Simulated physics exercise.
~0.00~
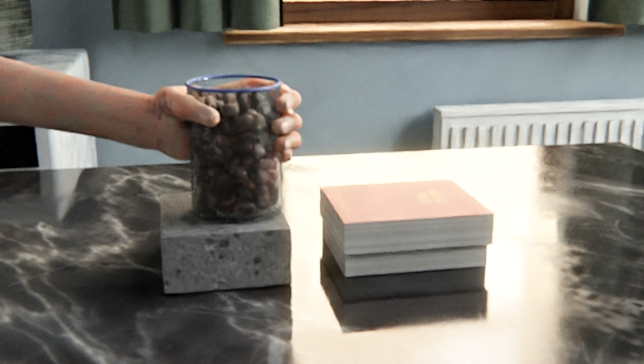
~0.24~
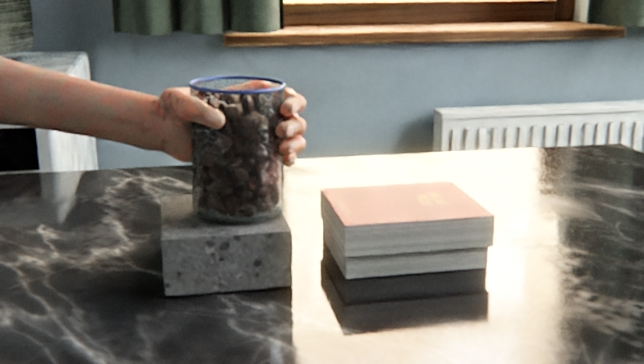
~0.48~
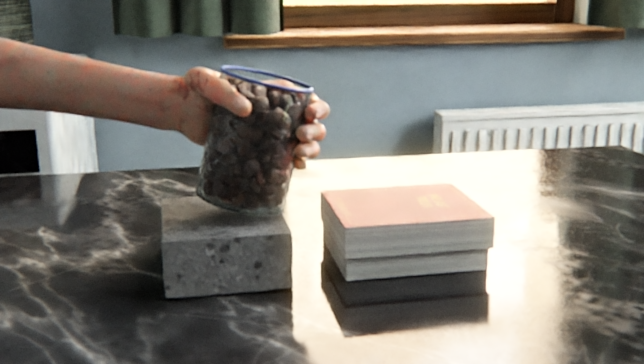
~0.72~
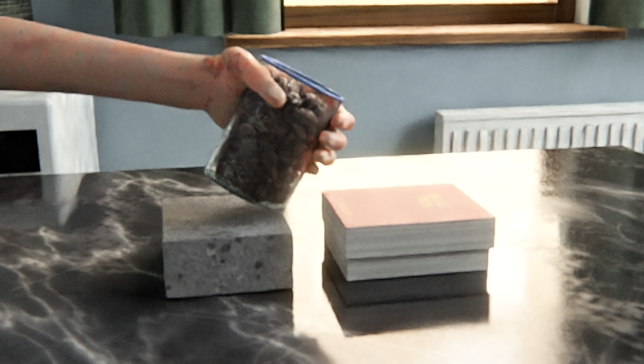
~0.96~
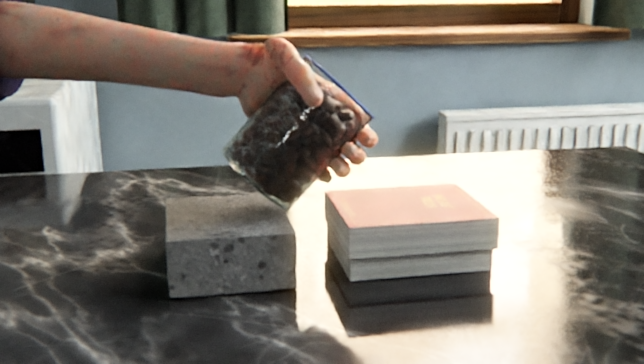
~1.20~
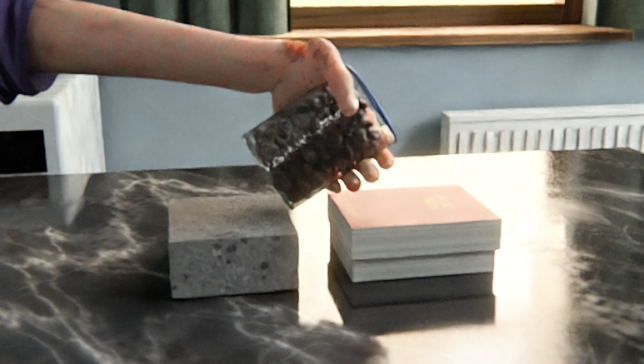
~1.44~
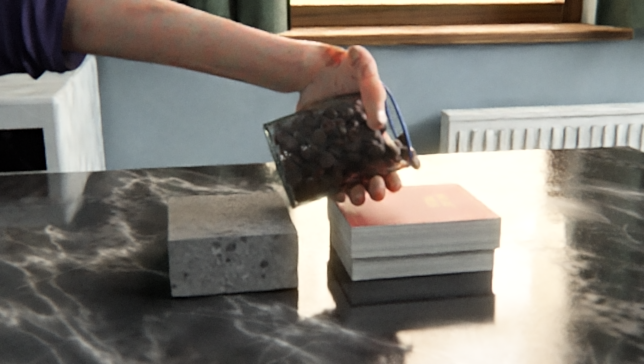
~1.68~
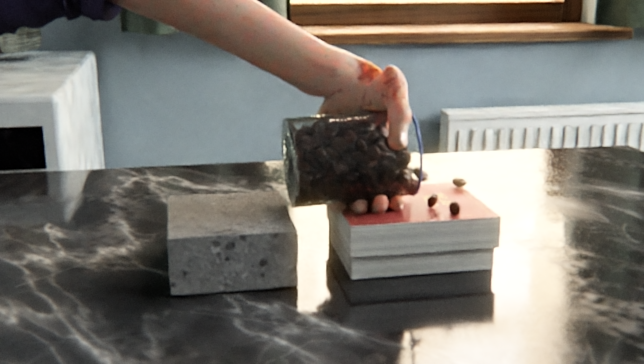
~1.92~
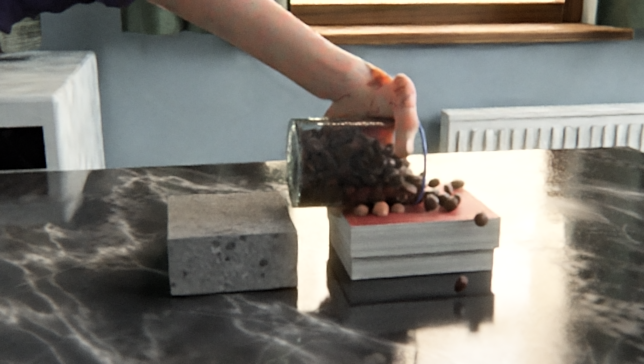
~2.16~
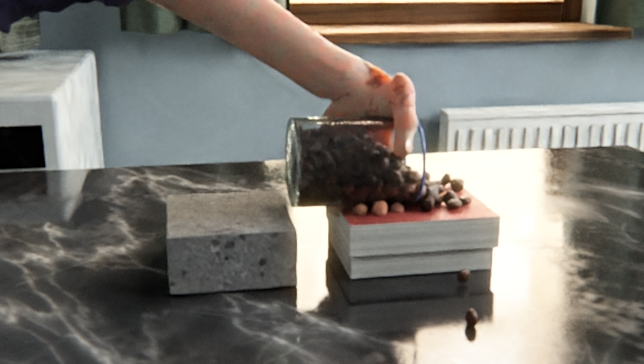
On a dark marbled tabletop, a hand lifts a glass of small dark brown pieces off a grey stone block, tips it rightward over a stack of books and lays it on its side, and some pieces spill onto the top book, a few dropping off the edge.
